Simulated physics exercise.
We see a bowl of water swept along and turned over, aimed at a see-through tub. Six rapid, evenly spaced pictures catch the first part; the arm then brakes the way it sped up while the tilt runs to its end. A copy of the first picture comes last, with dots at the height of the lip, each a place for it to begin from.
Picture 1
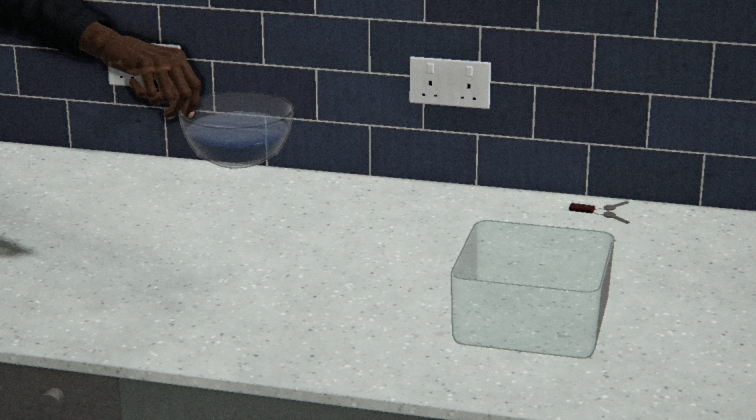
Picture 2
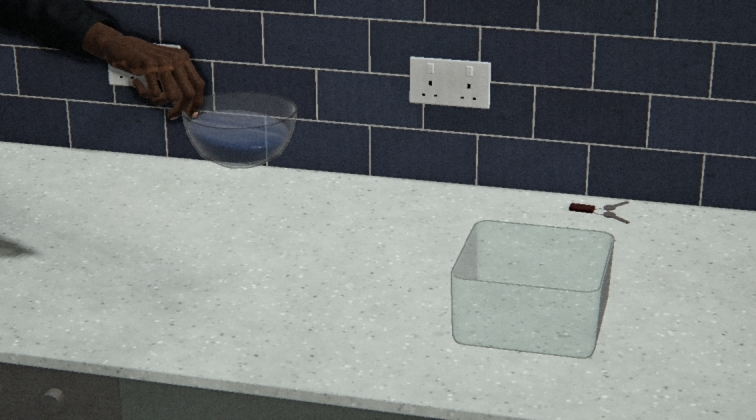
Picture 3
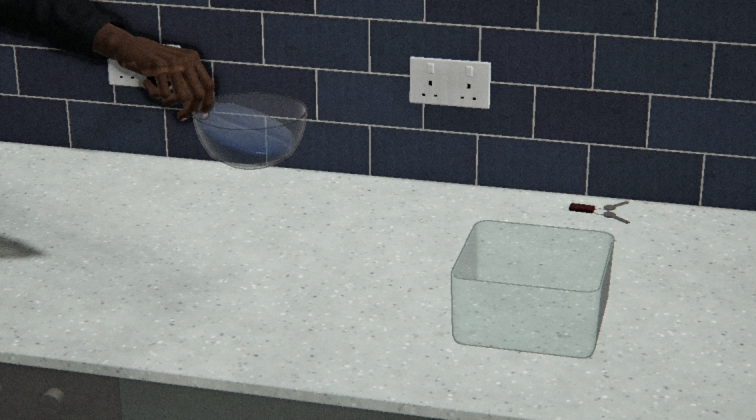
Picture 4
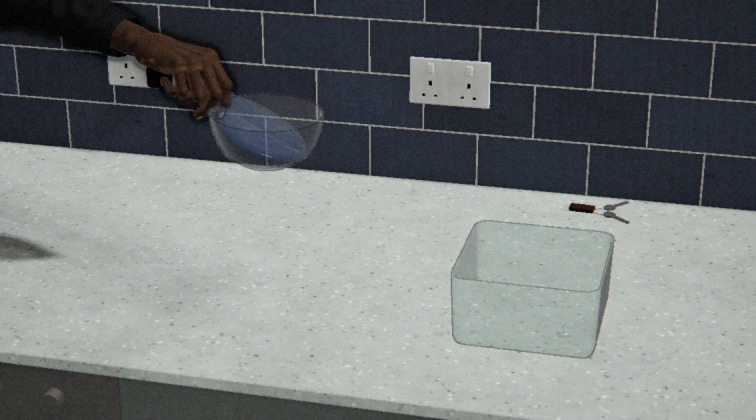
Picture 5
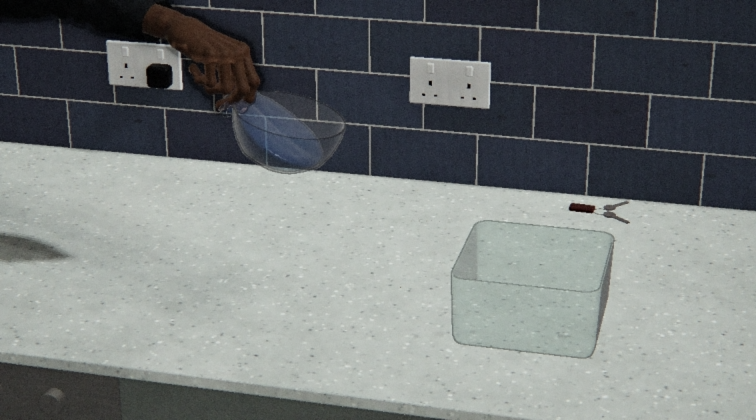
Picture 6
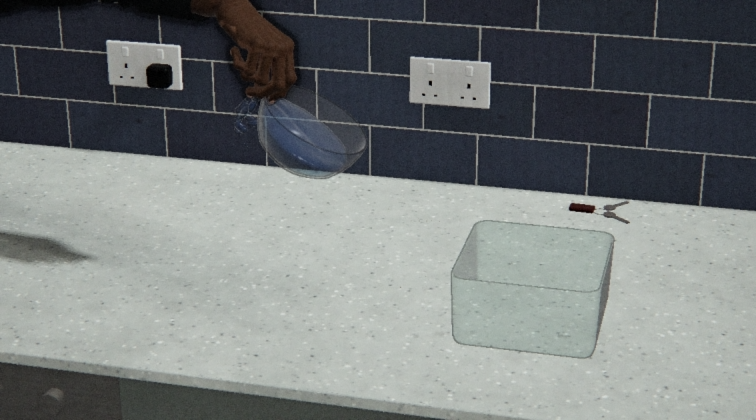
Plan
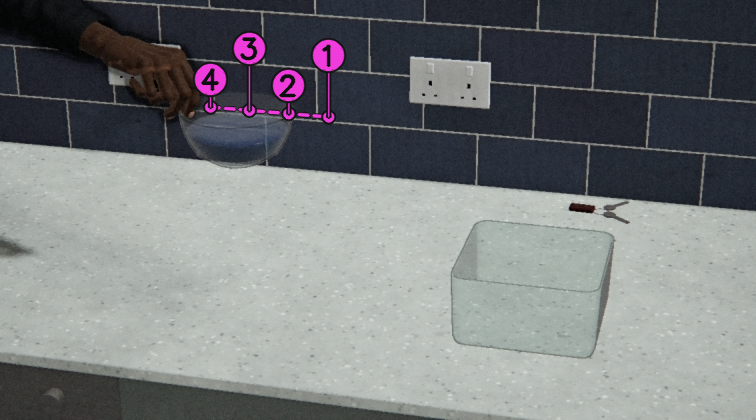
At first, a hand at the upper left holds a clear bowl of water nearly upright above a pale counter, with an empty see-through tub to the right. The hand carries the bowl a short way right, uncovering a wall socket, then tilts it while water slips over the rim on the hand's side.
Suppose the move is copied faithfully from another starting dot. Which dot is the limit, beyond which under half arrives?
Choose 1.
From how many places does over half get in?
One of the four.
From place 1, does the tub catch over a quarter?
Yes.
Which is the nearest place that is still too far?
2.
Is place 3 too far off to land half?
Yes.
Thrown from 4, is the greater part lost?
Yes.
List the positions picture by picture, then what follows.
In the first picture, upright, lip at (288, 113); tub from (452, 340) to (595, 357); nothing has left yet.
In the second picture, upright, lip at (292, 114); nothing has left yet.
In the third picture, upright, lip at (302, 114); nothing has left yet.
In the fourth picture, tipped about 3°, lip at (319, 118); water is over the rim, down to (210, 106).
In the fifth picture, tipped about 12°, lip at (342, 129); water is over the rim, down to (228, 118).
In the sixth picture, tipped about 28°, lip at (364, 147); water is over the rim, down to (246, 145).
On the marked copy, 1 at (328, 117); 2 at (288, 113); 3 at (249, 110); 4 at (210, 107).
If 1 is chosen, about 70 % lands in the tub, 24 % falls short and 6 % goes beside or beyond.
If 2 is chosen, about 34 % lands in the tub, 53 % falls short and 13 % goes beside or beyond.
If 3 is chosen, about 7 % lands in the tub, 89 % falls short and 4 % goes beside or beyond.
If 4 is chosen, about 0 % lands in the tub, 98 % falls short.
